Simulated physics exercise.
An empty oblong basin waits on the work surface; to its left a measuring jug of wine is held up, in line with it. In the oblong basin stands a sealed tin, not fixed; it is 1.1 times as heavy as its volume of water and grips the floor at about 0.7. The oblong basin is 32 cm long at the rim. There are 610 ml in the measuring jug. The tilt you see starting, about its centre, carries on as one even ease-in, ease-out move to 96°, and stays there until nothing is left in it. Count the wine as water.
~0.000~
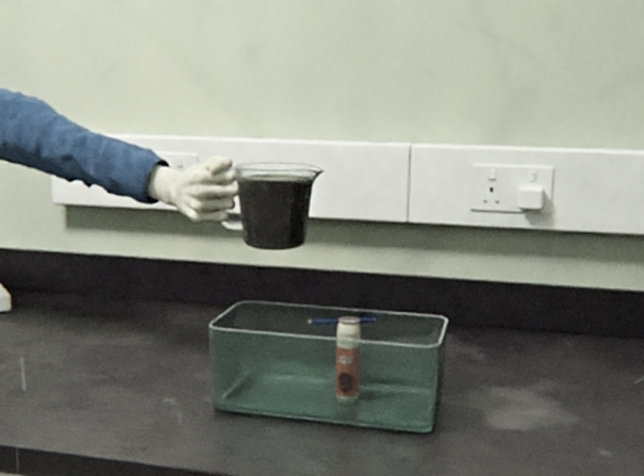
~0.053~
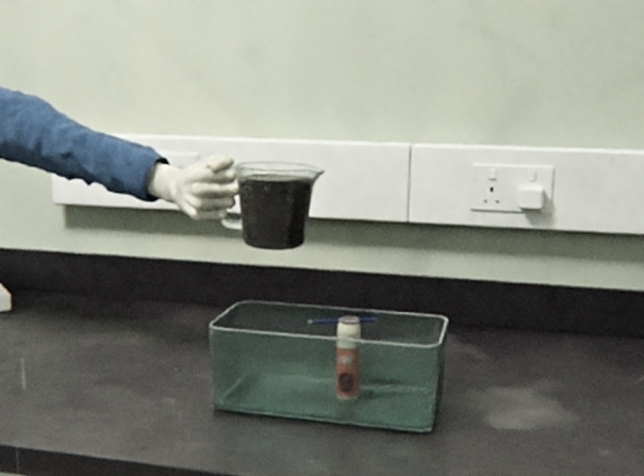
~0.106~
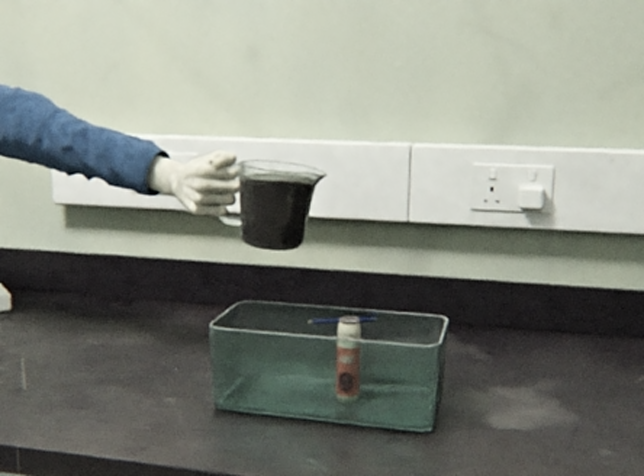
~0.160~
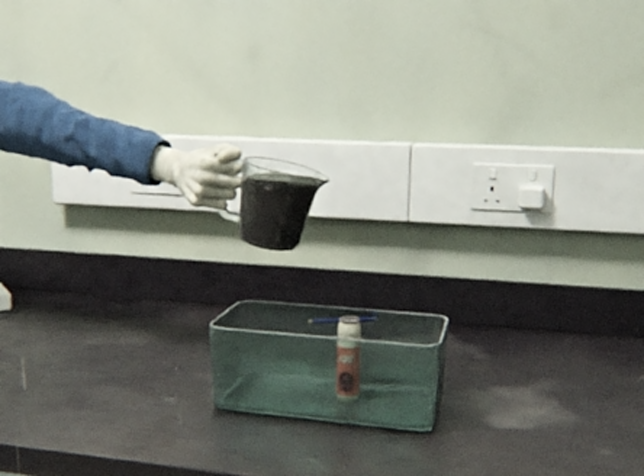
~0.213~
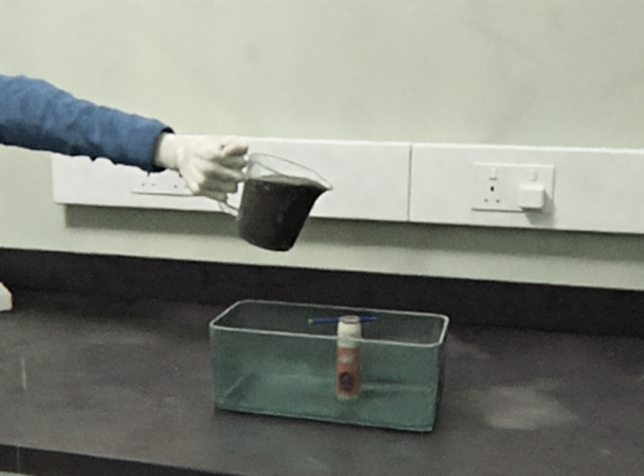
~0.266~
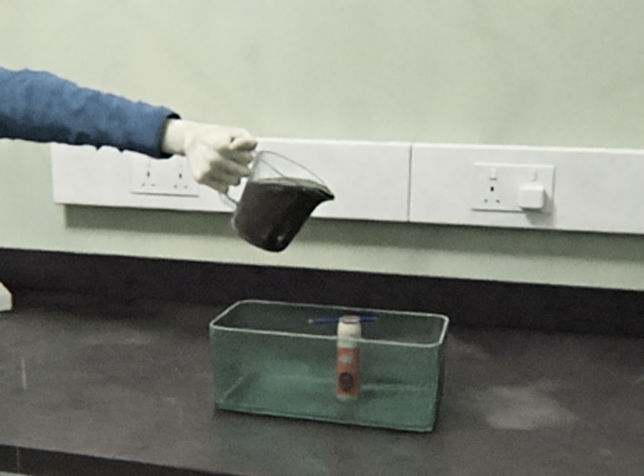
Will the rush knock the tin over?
It keeps standing.
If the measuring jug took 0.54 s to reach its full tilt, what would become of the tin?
The tin keeps standing.
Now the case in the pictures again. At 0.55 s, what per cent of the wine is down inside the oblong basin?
Some 14 per cent.
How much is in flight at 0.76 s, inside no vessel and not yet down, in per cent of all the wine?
About 22 per cent.
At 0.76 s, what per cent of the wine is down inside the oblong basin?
Near 62 in a hundred.
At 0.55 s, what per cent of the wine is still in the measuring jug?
Some 58 per cent.
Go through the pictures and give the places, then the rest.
In the first frame, tilt 0°; pouring edge (324, 170); surface from (242, 177) to (313, 180); the oblong basin's rim runs from (224, 315) to (443, 333); the tin's top is at (349, 324).
In the second frame, tilt 1°; pouring edge (325, 171); surface from (243, 176) to (313, 180).
In the third frame, tilt 5°; pouring edge (327, 174); surface from (245, 175) to (315, 181).
In the fourth frame, tilt 11°; pouring edge (330, 180); surface from (247, 175) to (319, 183).
In the fifth frame, tilt 19°; pouring edge (333, 188); surface from (249, 179) to (325, 184).
In the sixth frame, tilt 29°; pouring edge (335, 199); surface from (249, 184) to (328, 190); 1 per cent is over the edge.
Then, 0.55 s in, the tilt is 84° and 57 per cent is still to pour; the tin stands where it began.
Then, 0.76 s in, the tilt is 96° and 16 per cent is still to pour; the tin stands where it began.
Then, 0.98 s in, the tilt is 96° and 3 per cent is still to pour; the tin stands where it began.
Then, 1.22 s in, the tilt is 96° and 0 per cent is still to pour; the tin stands where it began.
Finally, the tin stands where it began.
